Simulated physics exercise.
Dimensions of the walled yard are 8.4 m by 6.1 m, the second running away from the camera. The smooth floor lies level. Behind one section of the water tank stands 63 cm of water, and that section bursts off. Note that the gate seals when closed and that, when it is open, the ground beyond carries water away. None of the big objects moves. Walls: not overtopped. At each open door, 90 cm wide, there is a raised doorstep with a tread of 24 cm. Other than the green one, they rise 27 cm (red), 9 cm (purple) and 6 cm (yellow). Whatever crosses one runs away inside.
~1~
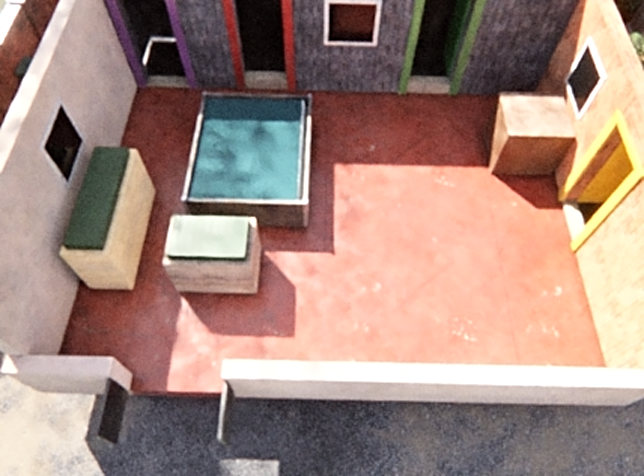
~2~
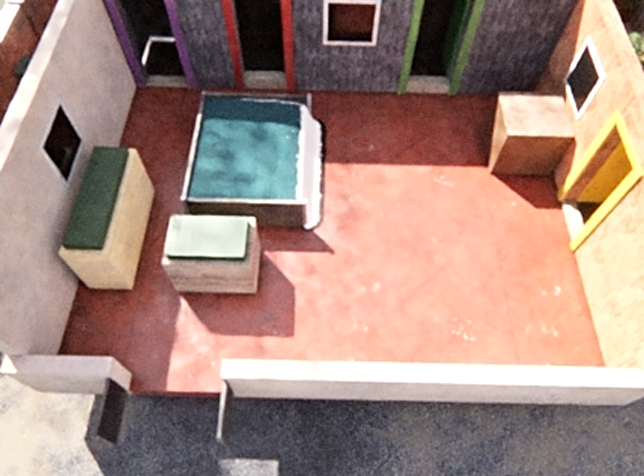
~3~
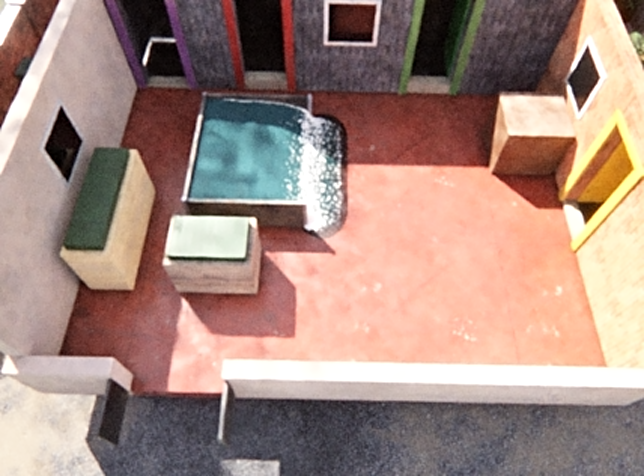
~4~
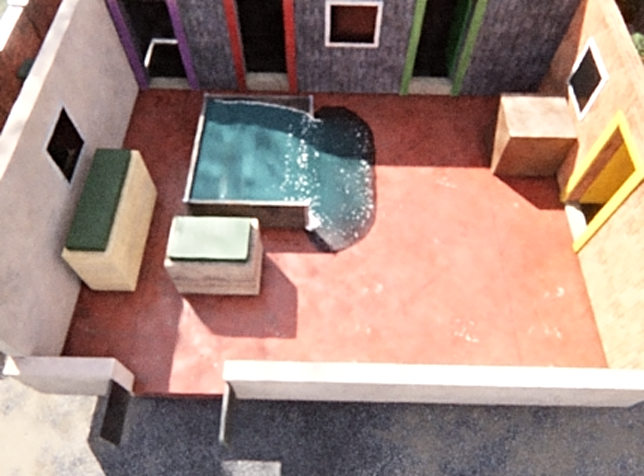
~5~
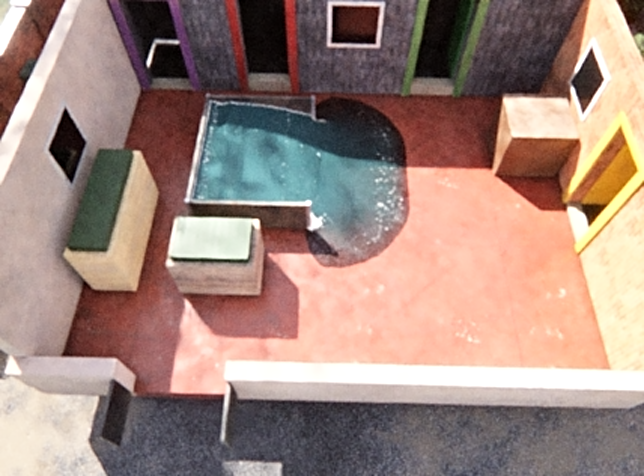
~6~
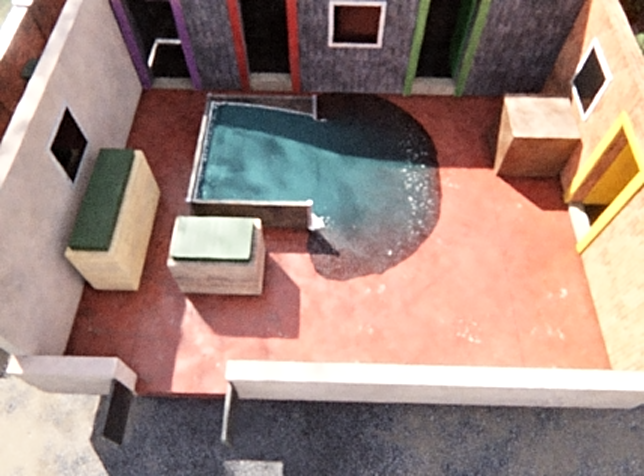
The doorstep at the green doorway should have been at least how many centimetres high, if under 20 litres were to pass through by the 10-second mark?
At least some 15 cm.
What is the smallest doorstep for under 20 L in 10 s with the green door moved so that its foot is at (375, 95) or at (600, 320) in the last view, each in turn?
In turn: Roughly 9.0 cm, roughly 12.5 cm.
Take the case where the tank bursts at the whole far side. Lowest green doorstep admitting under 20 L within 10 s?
The answer is some 7.0 cm.
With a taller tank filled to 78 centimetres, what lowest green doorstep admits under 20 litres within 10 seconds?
I'd go with near 20 cm then.
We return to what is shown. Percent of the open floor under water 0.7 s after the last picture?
About 40 per cent.
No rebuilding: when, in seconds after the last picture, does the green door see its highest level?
I'd say near 3.5 seconds.
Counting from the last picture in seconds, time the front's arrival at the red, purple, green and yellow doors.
Times: Red 3.2 s, purple 6.0 s, green 0.4 s, yellow 0.8 s.
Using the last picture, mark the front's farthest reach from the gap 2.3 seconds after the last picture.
The farthest wet point is roughly at (611, 387) in the last view.
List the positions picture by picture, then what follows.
In the first picture, the water tank at (252, 147) is whole and still, 63 cm deep; the green door at (437, 54) is dry.
In the second picture, the front is at (317, 223), 0.2 m from the gap at (306, 164); 0.5 m2 of floor is wet, 63 cm left at the back.
In the third picture, the gap is at (307, 165), the front 0.7 m out at (342, 218); the back of the water tank holds 63 cm.
In the fourth picture, the gap is at (308, 167), the front 1.2 m out at (373, 208); the back of the water tank holds 63 cm.
In the fifth picture, the front is at (404, 212), 1.7 m from the gap at (310, 167); 5.3 m2 of floor is wet, 56 cm left at the back.
In the sixth picture, the gap is at (311, 167), the front 2.3 m out at (437, 197); the back of the water tank holds 53 cm; the green door at (442, 55), 3.3 m from the gap, is still 0.9 m from the nearest water.
Then, 0.7 s after the last picture water covers 40 % of the floor, deepest (26 cm) near (485, 160); 9 cm at the green door, 0 litres in over its 24 cm doorstep.
Then, 2.3 s after the last picture water covers 55 % of the floor, deepest (46 cm) near (543, 134); 12 cm at the green door, 0 litres in over its 24 cm doorstep.
Then, 9.3 s after the last picture water covers 95 % of the floor, deepest (15 cm) near (63, 360); 3 cm at the green door, 0 litres in over its 24 cm doorstep.
At the green door as built, the water peaked near 23 cm, 3.3 s after the last picture.
Run again over the same 10 s with other heights there, 35 litres in over 12.5 cm, 12 litres over 17 cm. The limit of 20 litres is kept from about 15 cm up.
